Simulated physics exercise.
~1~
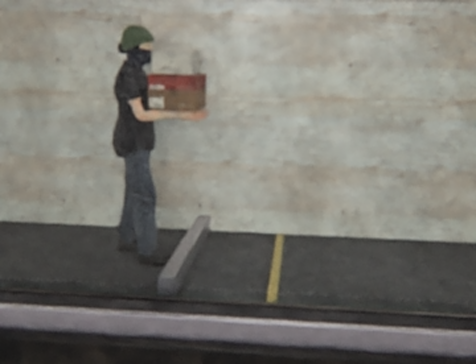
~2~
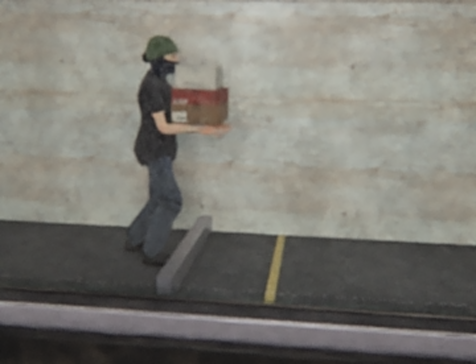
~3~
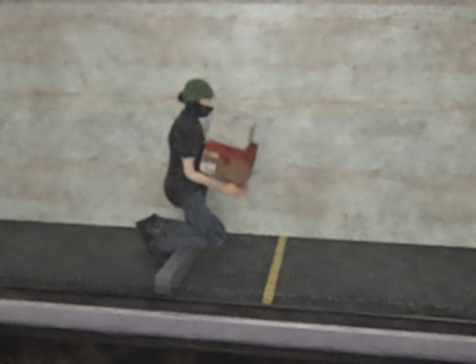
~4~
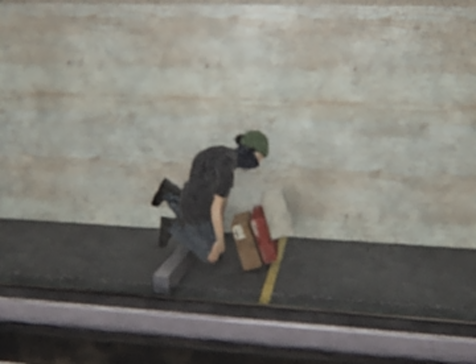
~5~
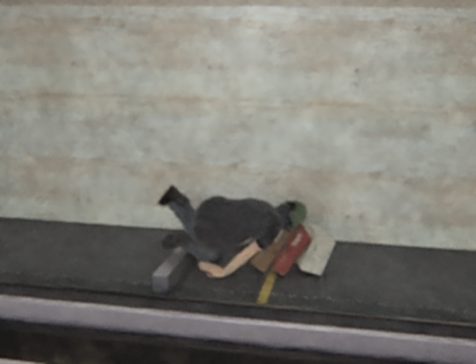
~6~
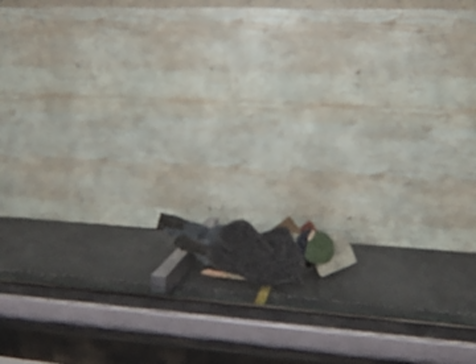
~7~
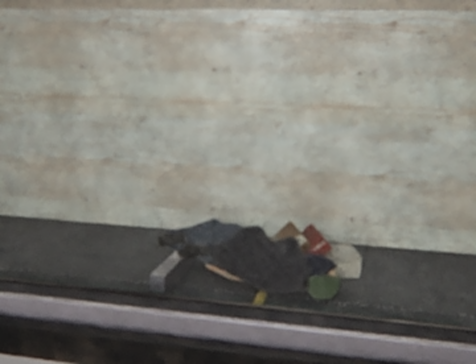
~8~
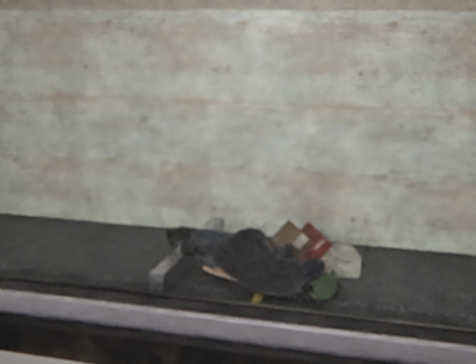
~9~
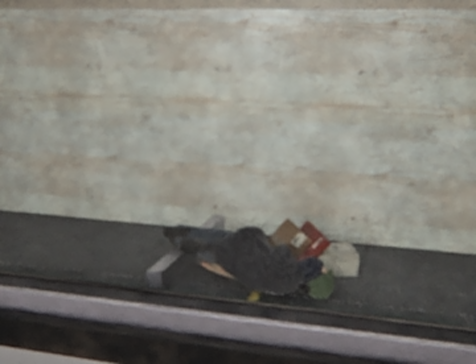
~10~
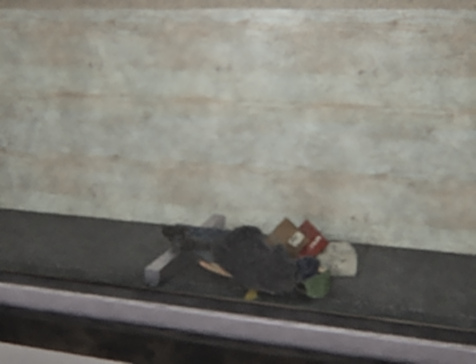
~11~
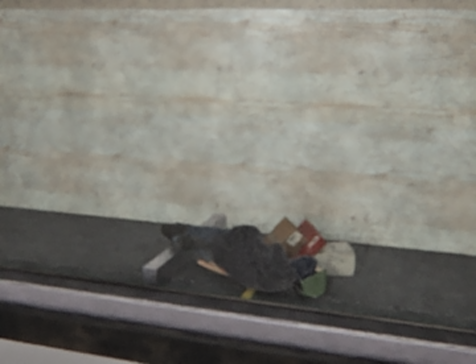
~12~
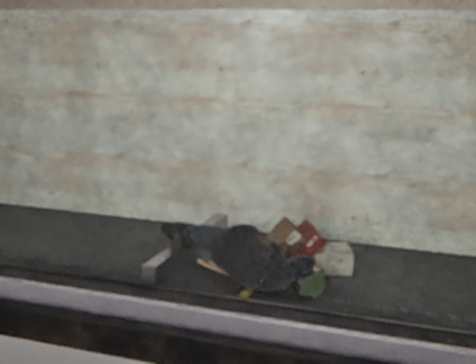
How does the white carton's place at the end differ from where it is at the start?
At the start it sits on top of the stack held at chest height by the standing figure on the left. At the end it lies on the floor farther right, past the yellow line and beside the fallen figure's head.
